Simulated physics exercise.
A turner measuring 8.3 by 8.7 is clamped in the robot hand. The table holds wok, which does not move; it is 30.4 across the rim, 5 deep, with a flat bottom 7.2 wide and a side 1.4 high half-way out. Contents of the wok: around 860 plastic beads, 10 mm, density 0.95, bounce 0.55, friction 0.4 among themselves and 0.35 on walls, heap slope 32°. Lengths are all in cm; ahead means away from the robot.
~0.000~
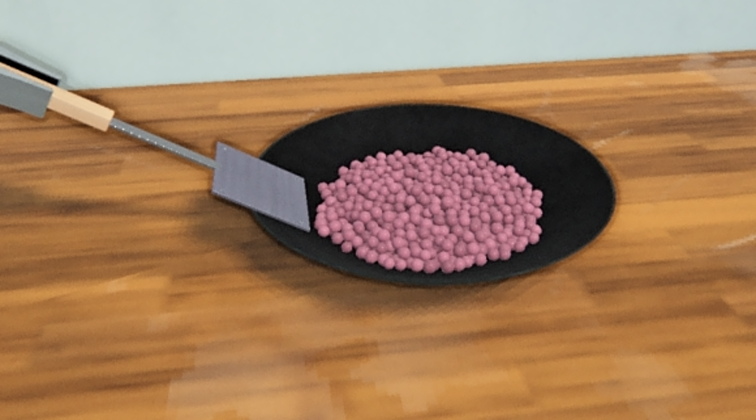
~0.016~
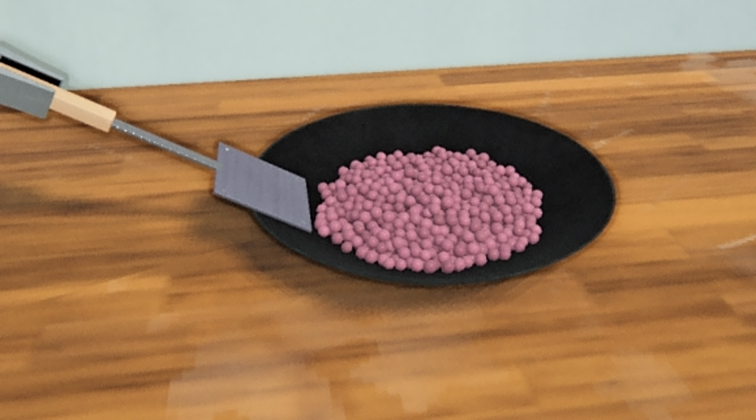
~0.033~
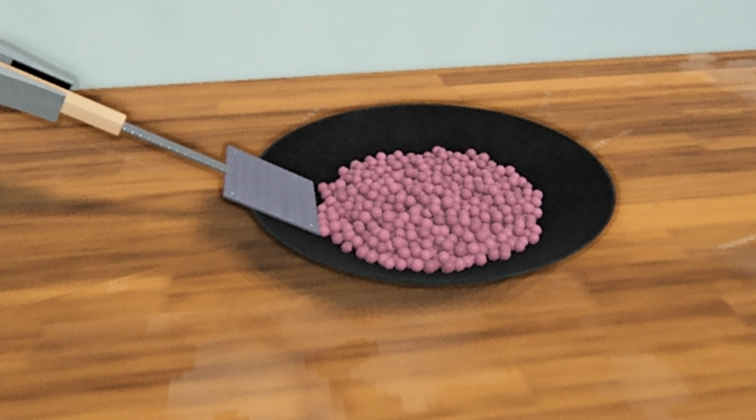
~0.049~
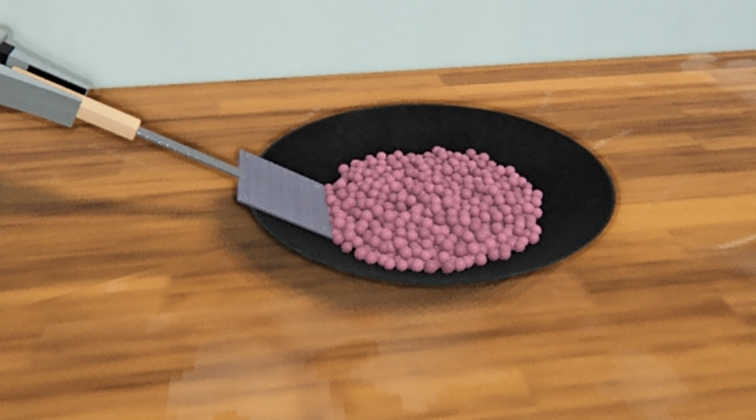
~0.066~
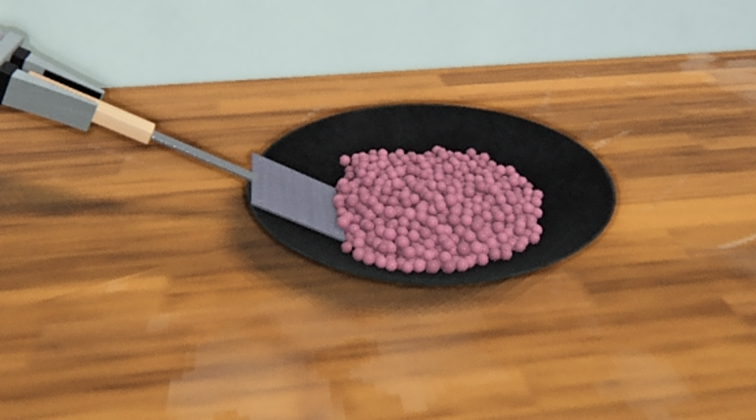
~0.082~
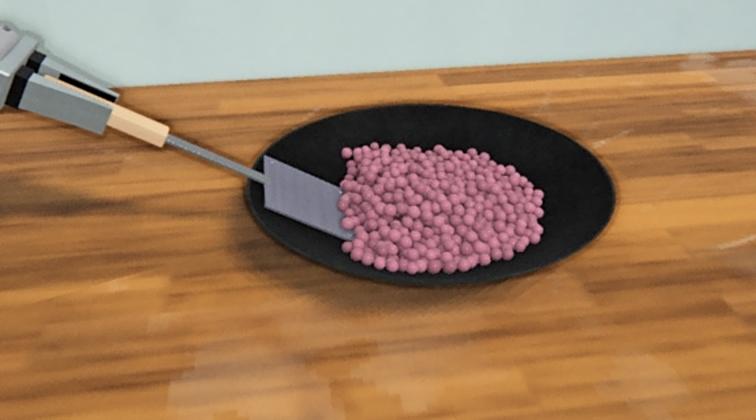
A robot hand gripping a turner slid it slowly rightward into a black wok on a wooden table, pushing into the left edge of a heap of pink beads and nudging them slightly inward.
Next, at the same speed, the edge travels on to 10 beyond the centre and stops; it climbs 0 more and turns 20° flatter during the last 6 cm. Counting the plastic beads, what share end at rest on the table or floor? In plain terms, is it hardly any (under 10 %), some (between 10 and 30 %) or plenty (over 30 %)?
Some - between 10 and 30 %.
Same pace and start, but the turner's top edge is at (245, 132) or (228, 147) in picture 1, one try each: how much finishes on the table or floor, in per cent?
Some 25 and 20 per cent.
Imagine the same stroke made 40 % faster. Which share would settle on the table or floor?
Then about 25 per cent.
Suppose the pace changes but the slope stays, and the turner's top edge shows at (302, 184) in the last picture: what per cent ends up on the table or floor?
Expect about 30 per cent there.
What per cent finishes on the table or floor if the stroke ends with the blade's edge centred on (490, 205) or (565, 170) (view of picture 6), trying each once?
I'd say roughly 0 per cent, then roughly 30 per cent.
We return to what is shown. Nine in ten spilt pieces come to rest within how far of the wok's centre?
That works out to near 35 cm.
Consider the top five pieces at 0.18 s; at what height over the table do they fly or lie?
I'd say close to 5 cm on average.
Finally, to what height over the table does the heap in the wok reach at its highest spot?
Close to 7.0 centimetres high.
By 0.18 s, sloping 31°, highest piece 5 above the table; 855 in the wok.
By 0.28 s, sloping 25°, highest piece 6 above the table; 855 in the wok.
By 0.53 s, sloping 11°, highest piece 7 above the table; 698 in the wok, 149 on the table or floor, 8 on the blade or in flight.
By 1.58 s, sloping 11°, highest piece 7 above the table; 695 in the wok, 160 on the table or floor.
Final count, 695 in the wok, 160 on the table or floor. That is 19 % on the table or floor.
